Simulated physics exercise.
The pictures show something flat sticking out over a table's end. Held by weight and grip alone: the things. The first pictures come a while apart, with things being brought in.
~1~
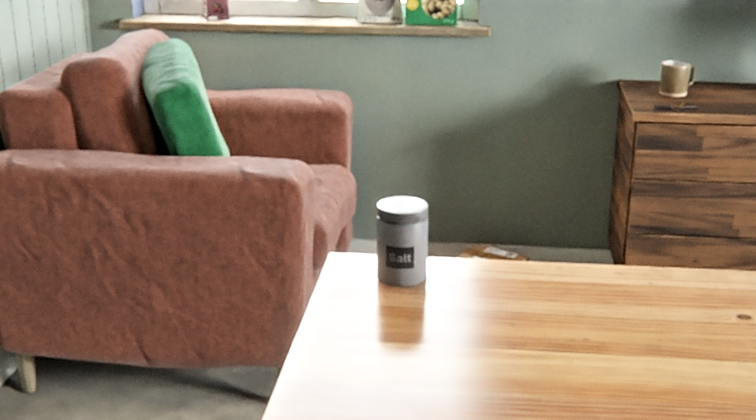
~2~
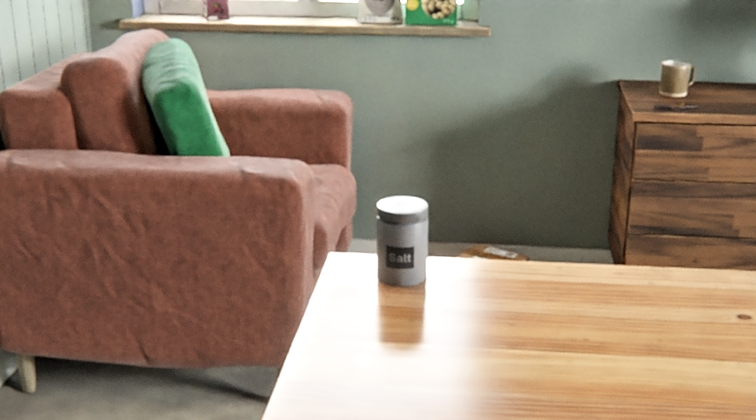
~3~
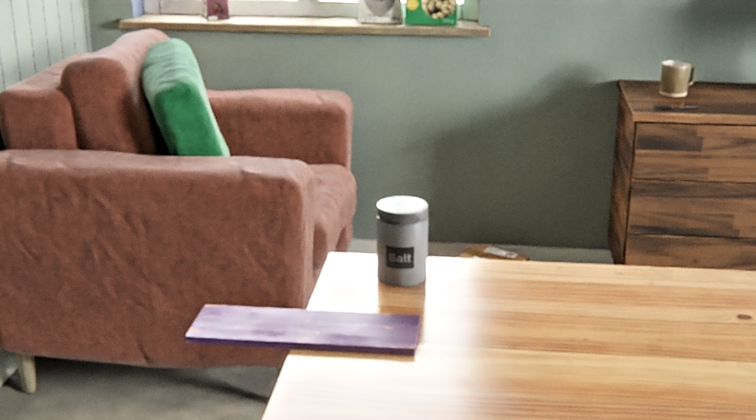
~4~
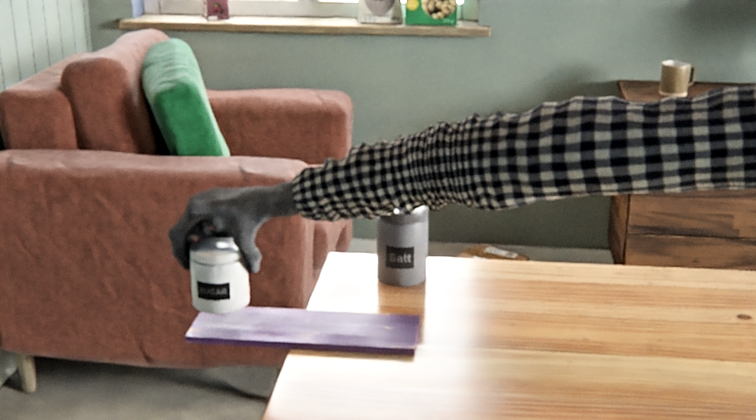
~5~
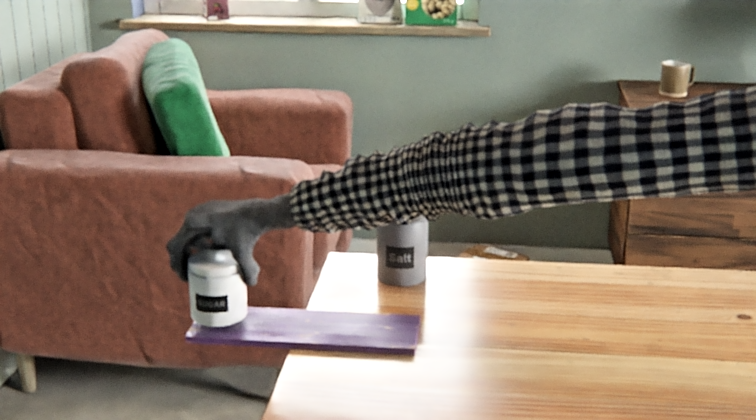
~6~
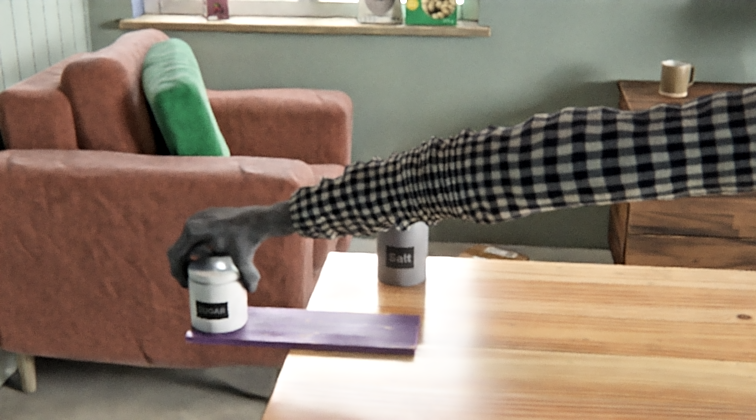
A purple board appears on the wooden table near a grey salt jar, sticking out past the table's left end. An arm in a checked sleeve then reaches in from the right, holding a white sugar jar above the board's overhanging end, and lowers it onto the board, the hand still gripping its lid.
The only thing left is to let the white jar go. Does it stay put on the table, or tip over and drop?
Drops off.
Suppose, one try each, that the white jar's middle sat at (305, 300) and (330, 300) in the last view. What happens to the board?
The first time it does not fall, and the second time it does not fall.
Then, 0.40 s past the last view, purple board and white jar now down on the floor or falling.
Then, 0.50 s past the last view, things are still on the move.
Then, 0.70 s past the last view, as before.
Finally, down on the floor or falling, purple board and white jar; grey jar still in place. The board tips off the edge.
